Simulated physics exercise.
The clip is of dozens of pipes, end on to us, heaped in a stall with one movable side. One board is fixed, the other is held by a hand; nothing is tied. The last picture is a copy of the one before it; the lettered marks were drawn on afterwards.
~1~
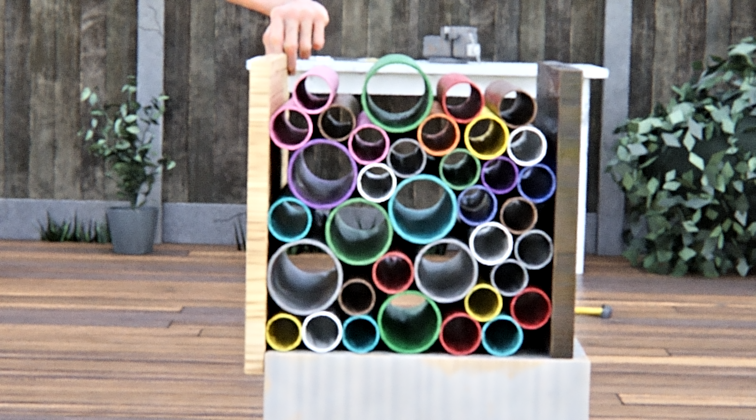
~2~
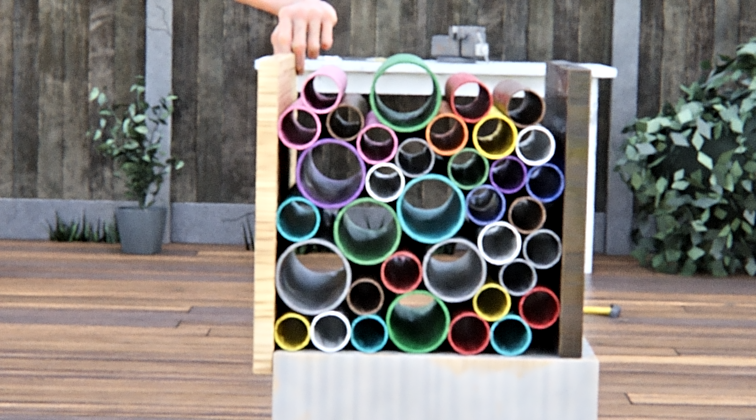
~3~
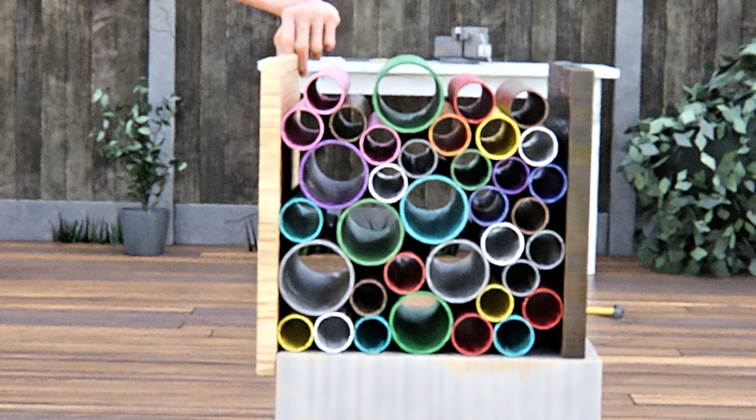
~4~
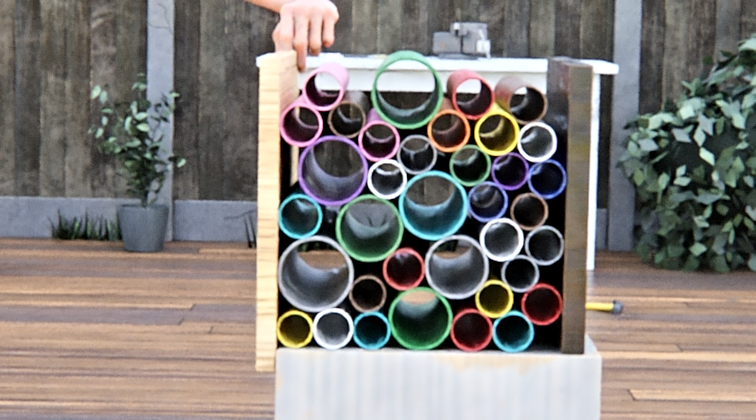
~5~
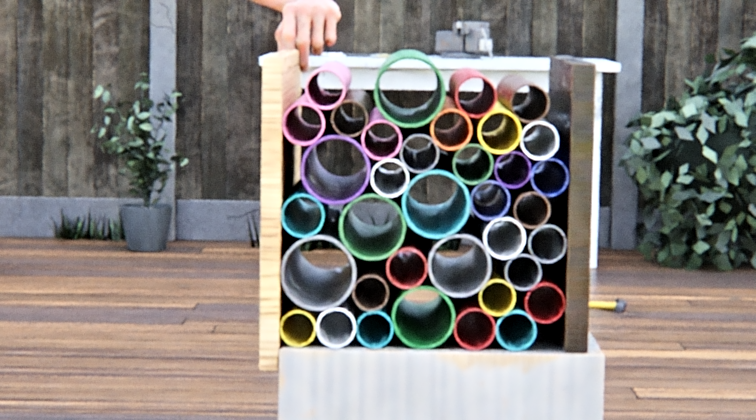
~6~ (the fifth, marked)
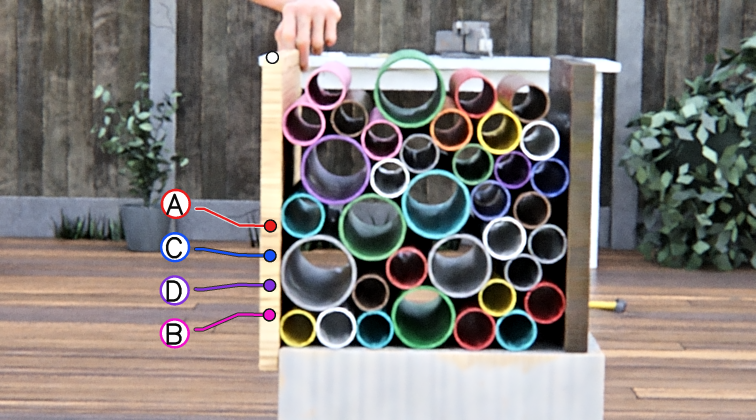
A hand rested on top of the wooden side board at the left of a stack of colourful pipes, and the whole stack shifted slightly right in view, with the pipes barely moving against each other.
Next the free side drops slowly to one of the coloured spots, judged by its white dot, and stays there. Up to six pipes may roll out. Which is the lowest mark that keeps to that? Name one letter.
At most to A.
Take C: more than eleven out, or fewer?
At C, fewer than eleven.
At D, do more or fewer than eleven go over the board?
At D, fewer than eleven.
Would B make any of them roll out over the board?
Yes.
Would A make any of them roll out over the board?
Yes.
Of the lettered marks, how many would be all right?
One of them.
On the marked copy, A at (271, 226); B at (270, 315); C at (270, 256); D at (270, 285); the white dot at (273, 58).
With A. Early on, top of the board (282, 132).
Further on, top of the board (281, 218).
At the end, top of the board (281, 225), two out over the board.
As for the rest, B more than six out over the board; C more than six out over the board; D more than six out over the board.
